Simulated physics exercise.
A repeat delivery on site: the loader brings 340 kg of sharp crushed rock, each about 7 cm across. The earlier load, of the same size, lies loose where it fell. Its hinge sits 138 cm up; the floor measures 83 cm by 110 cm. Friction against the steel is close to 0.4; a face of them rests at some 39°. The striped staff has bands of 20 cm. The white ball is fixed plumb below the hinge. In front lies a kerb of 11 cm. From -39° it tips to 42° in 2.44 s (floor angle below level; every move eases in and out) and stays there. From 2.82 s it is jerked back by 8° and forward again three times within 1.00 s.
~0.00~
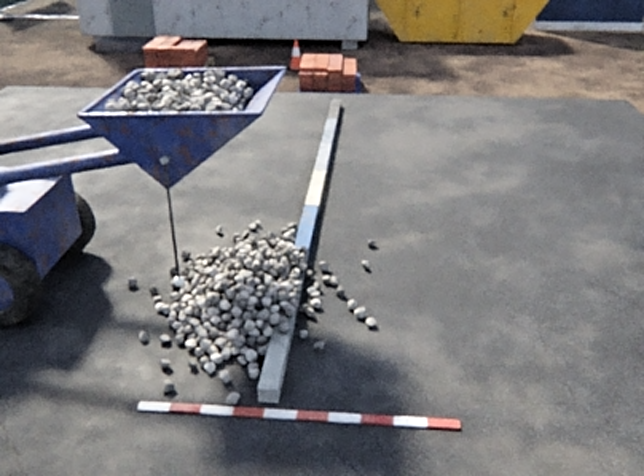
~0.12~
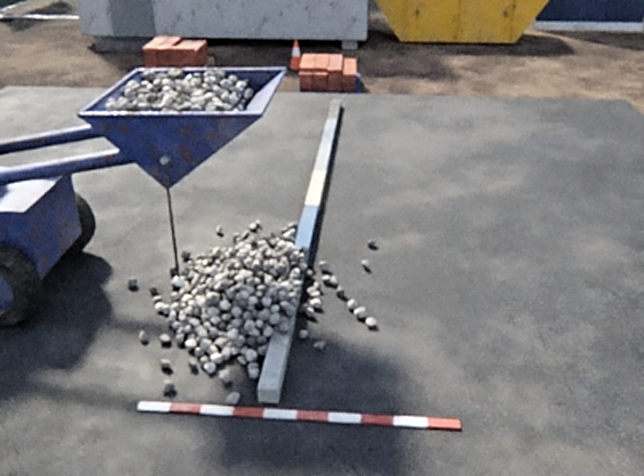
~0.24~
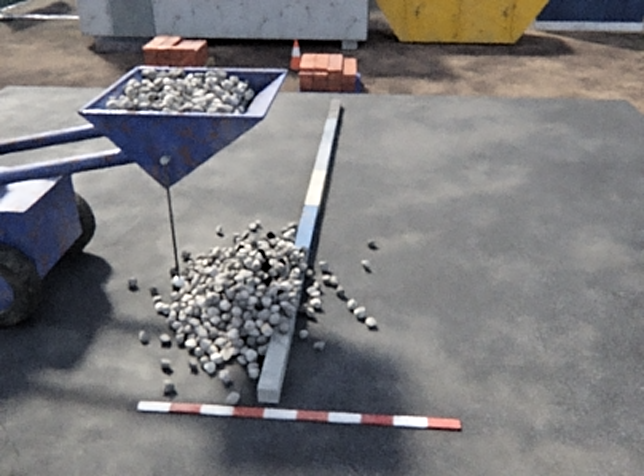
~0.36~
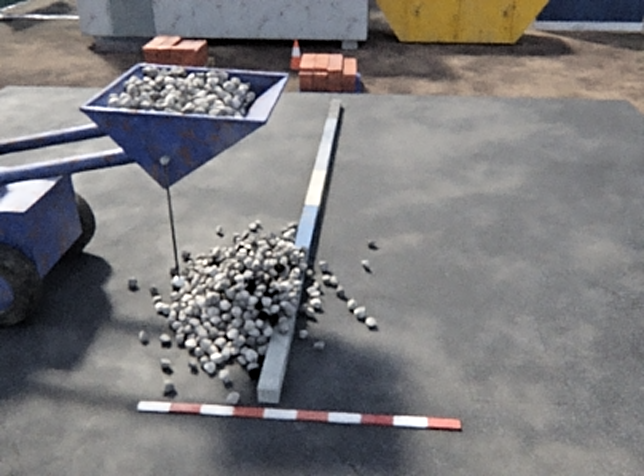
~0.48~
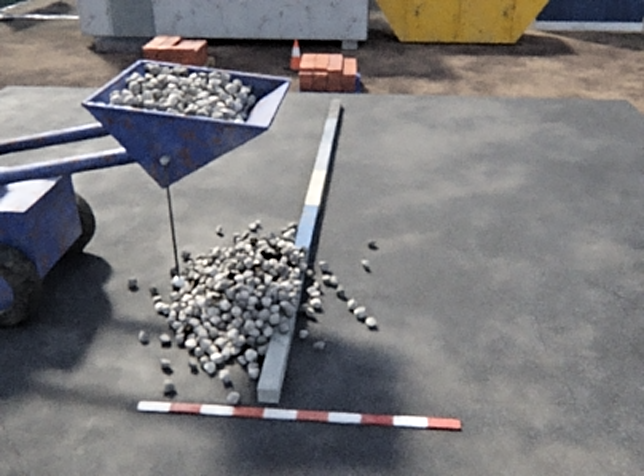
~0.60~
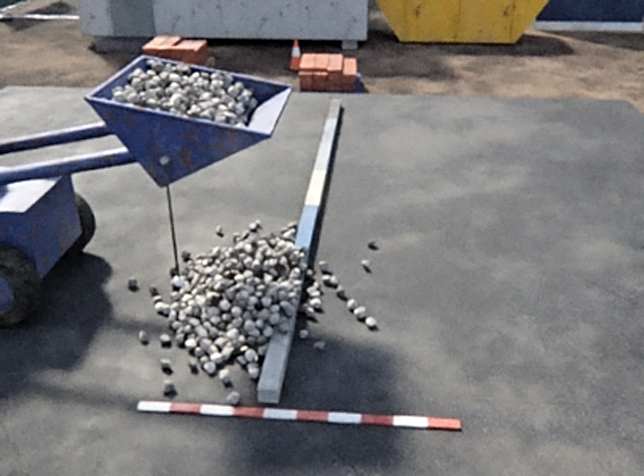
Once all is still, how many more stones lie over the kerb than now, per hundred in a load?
Roughly 87 per cent of a load more.
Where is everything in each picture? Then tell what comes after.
Lip at (261, 114), floor tilted -39°, highest stones at (196, 79). The earlier load is highest near (249, 264), 29 cm above ground level, 97 % on this side of the kerb, 3 % over the kerb, in the first frame.
The bucket is at -38°, its lip at (262, 115); the top of the load is at (188, 81); the stones move at 0.0 m/s on average, in the second frame.
The bucket is at -37°, its lip at (263, 118); the top of the load is at (175, 80); the stones move at 0.1 m/s on average, in the third frame.
Lip at (265, 122), floor tilted -34°, highest stones at (163, 77); the stones move at 0.1 m/s on average, in the fourth frame.
Lip at (268, 128), floor tilted -31°, highest stones at (150, 76); the stones move at 0.1 m/s on average, in the fifth frame.
Lip at (270, 136), floor tilted -27°, highest stones at (153, 71); the stones move at 0.1 m/s on average, in the sixth frame.
After 1.8 s the floor is at 29°; in per cent of one load, 95 in the bucket, 102 on this side of the kerb, 4 over the kerb; the foremost stones are at (353, 294).
After 2.5 s the floor is at 42°; in per cent of one load, 14 in the bucket, 134 on this side of the kerb, 52 over the kerb; the foremost stones are at (386, 310).
After 4.3 s the floor is at 42°; in per cent of one load, 0 in the bucket, 110 on this side of the kerb, 90 over the kerb; the foremost stones are at (457, 300).
After 6.9 s the floor is at 42°; in per cent of one load, 0 in the bucket, 110 on this side of the kerb, 90 over the kerb; the foremost stones are at (457, 300). Net gain over the kerb, 87.
